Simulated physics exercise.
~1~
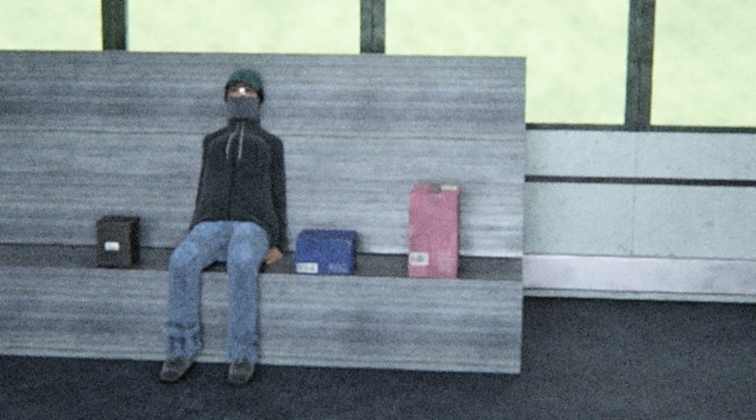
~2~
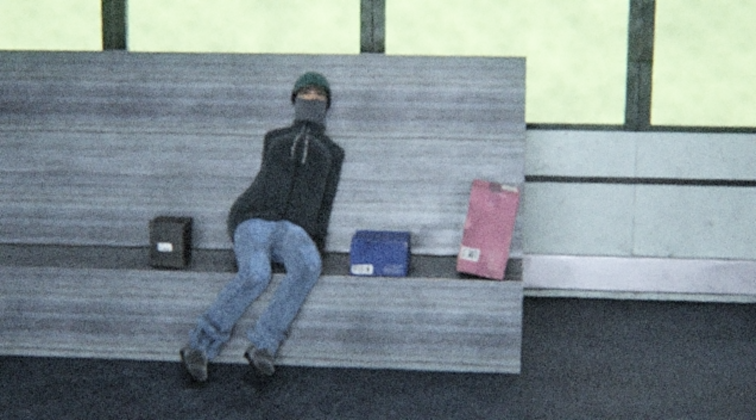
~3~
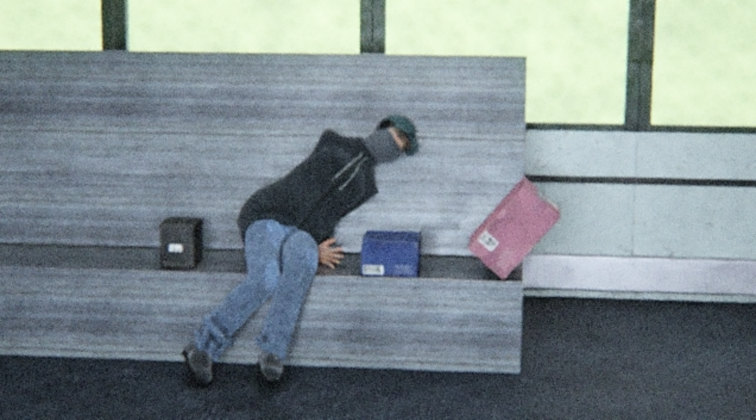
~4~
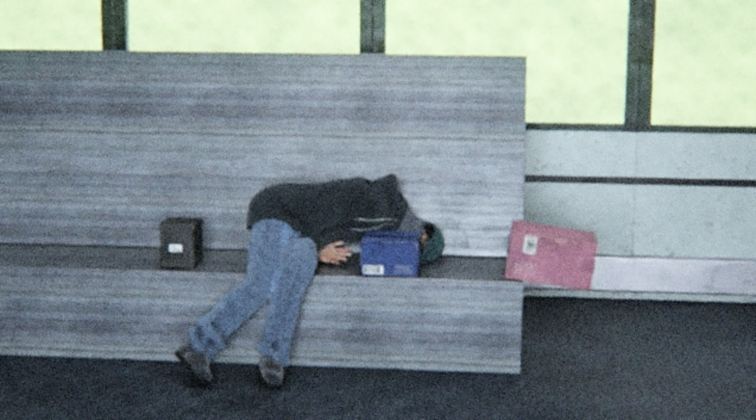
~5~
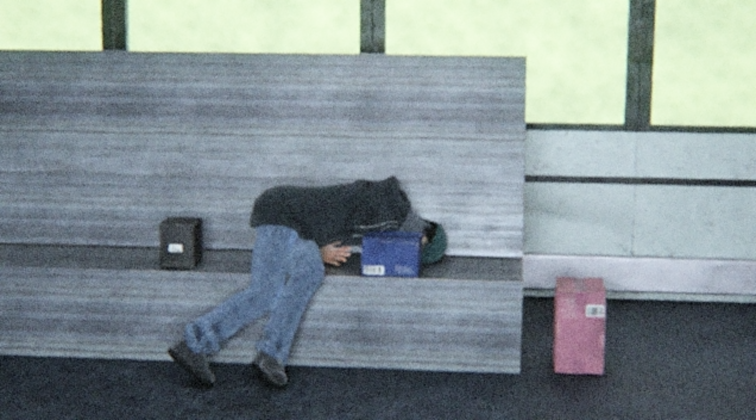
In the video, a seated person in a dark jacket and three boxes slide right along a grey bench. The person slumps sideways behind the blue box, while the pink box tips off the end and finishes upside down on the floor; the blue and black boxes stay on.
